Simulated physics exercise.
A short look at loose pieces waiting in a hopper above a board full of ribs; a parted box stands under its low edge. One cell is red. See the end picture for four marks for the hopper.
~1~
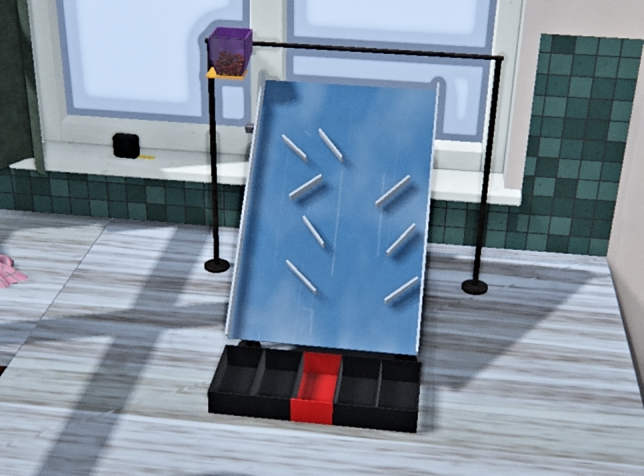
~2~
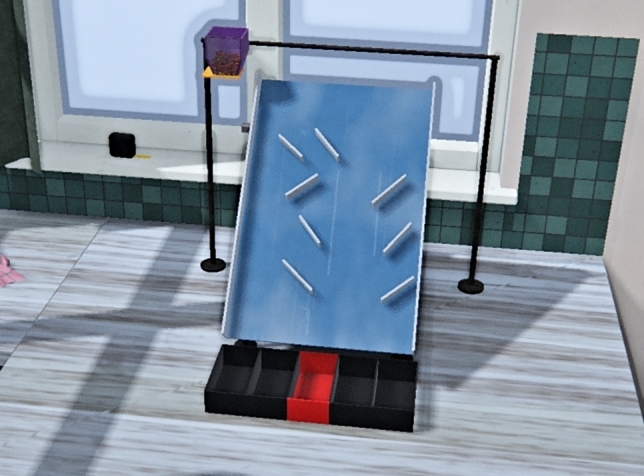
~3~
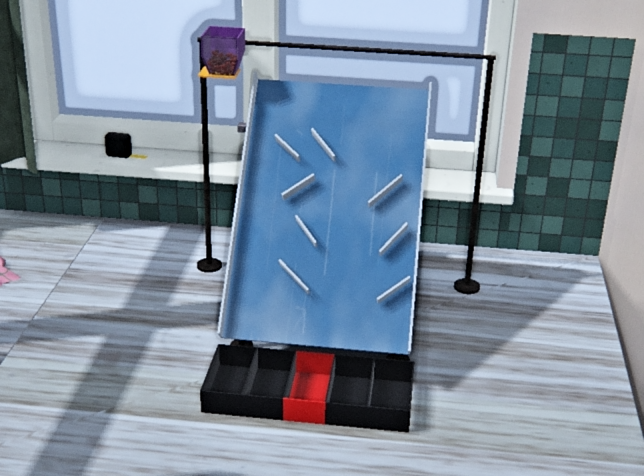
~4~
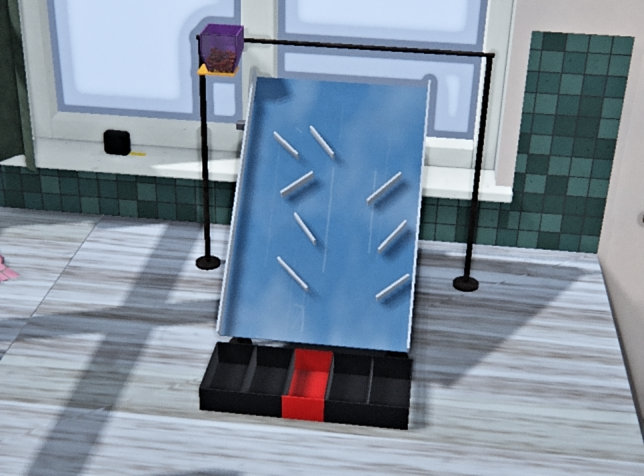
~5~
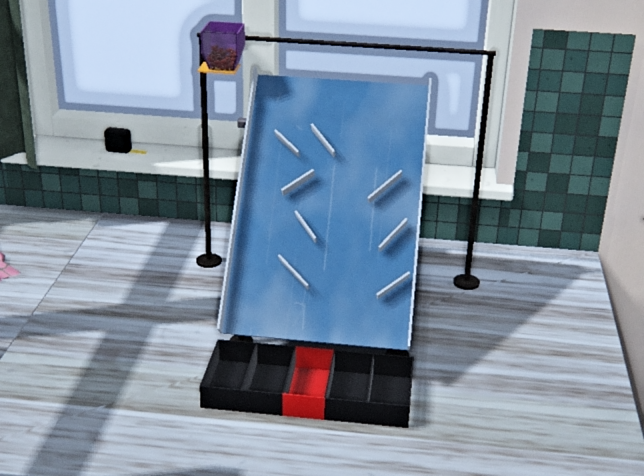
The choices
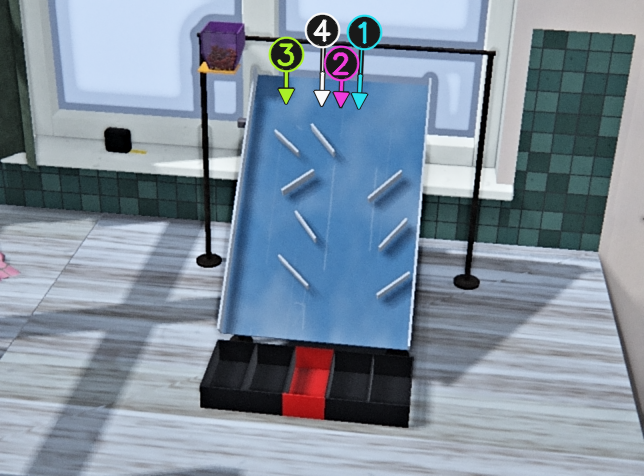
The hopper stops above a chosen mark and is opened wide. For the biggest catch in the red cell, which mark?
Use mark 1.
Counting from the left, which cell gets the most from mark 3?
The first from the left.
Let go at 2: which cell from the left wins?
The fourth.
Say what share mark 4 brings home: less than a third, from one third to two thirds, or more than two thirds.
Less than a third.
On the marked copy, mark 1 meets the board at (359, 103); mark 2 meets the board at (340, 101); mark 3 meets the board at (286, 98); mark 4 meets the board at (321, 100).
If 1 is chosen, about two thirds in the red cell, about a third in other cells, a stray few outside the box.
If 2 is chosen, a small part in the red cell, most in other cells.
If 3 is chosen, a small part in the red cell, most in other cells, a small part held on the board.
If 4 is chosen, a small part in the red cell, most in other cells, a small part held on the board.
